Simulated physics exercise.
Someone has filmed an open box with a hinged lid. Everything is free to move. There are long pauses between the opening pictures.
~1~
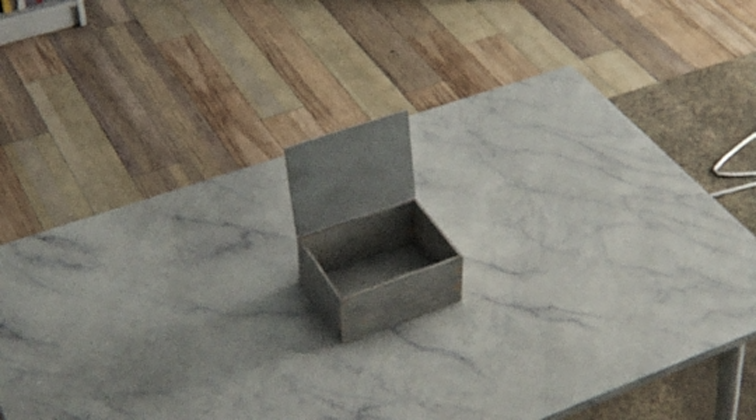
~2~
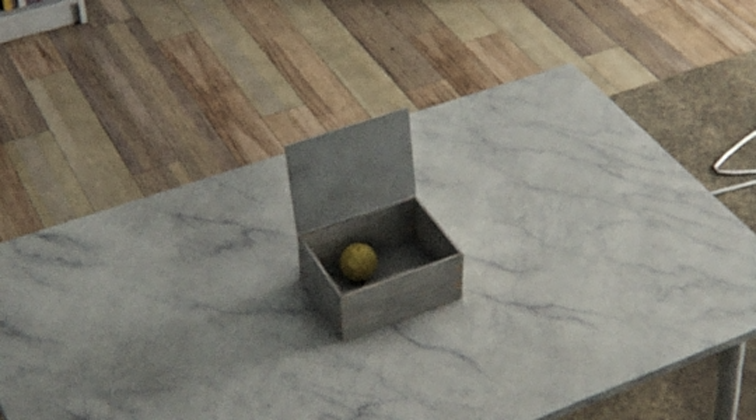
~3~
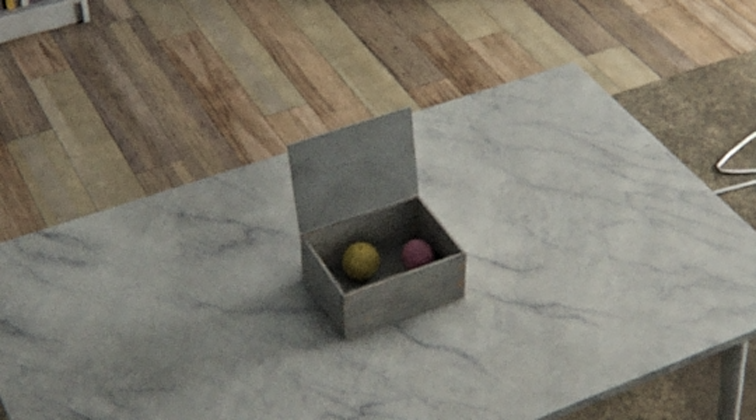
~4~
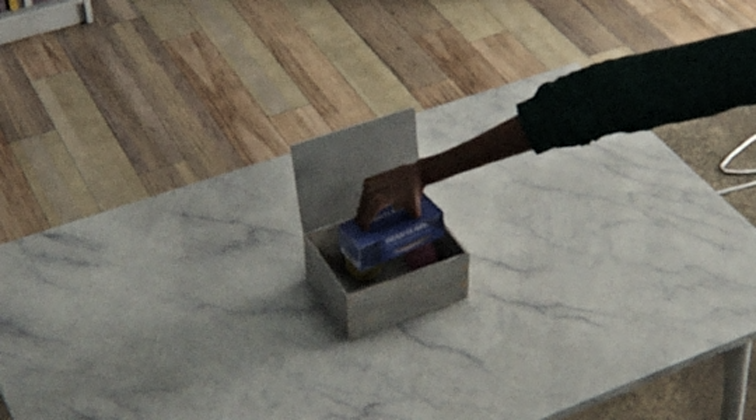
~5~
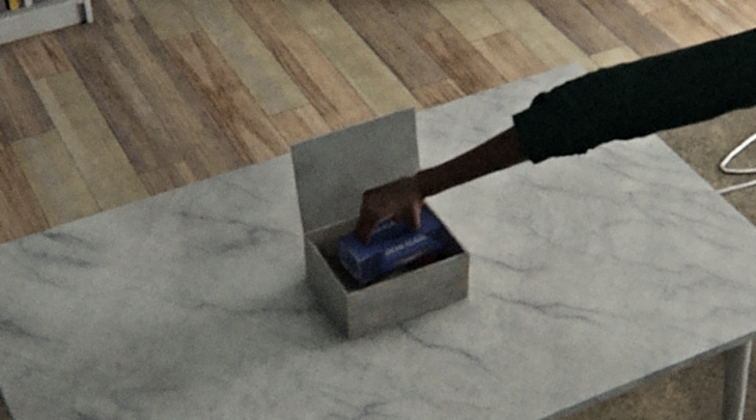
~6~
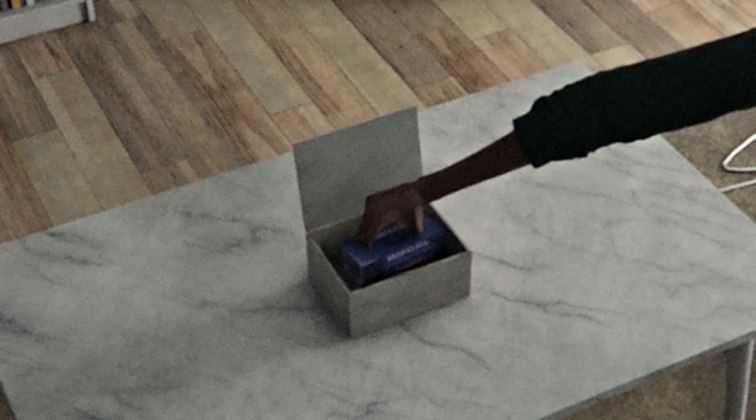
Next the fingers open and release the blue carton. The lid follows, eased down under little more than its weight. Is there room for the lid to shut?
As it turns out, it shuts flat.
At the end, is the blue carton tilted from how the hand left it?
The blue carton ends up tilted.
Then, 0.50 s after the last picture, blue carton on its side near (409, 283); pink lemon rolled about its own width.
Then, 1.50 s after the last picture, lid 65° above the rim; blue carton on its side near (409, 283); pink lemon rolled a little.
Then, 2.00 s after the last picture, lid 13° above the rim; blue carton on its side near (409, 283); pink lemon rolled a little.
At rest, lid shut; tipped over in the box, blue carton; the other 2 in place. Seen from the same camera at the end, blue carton near (409, 283).
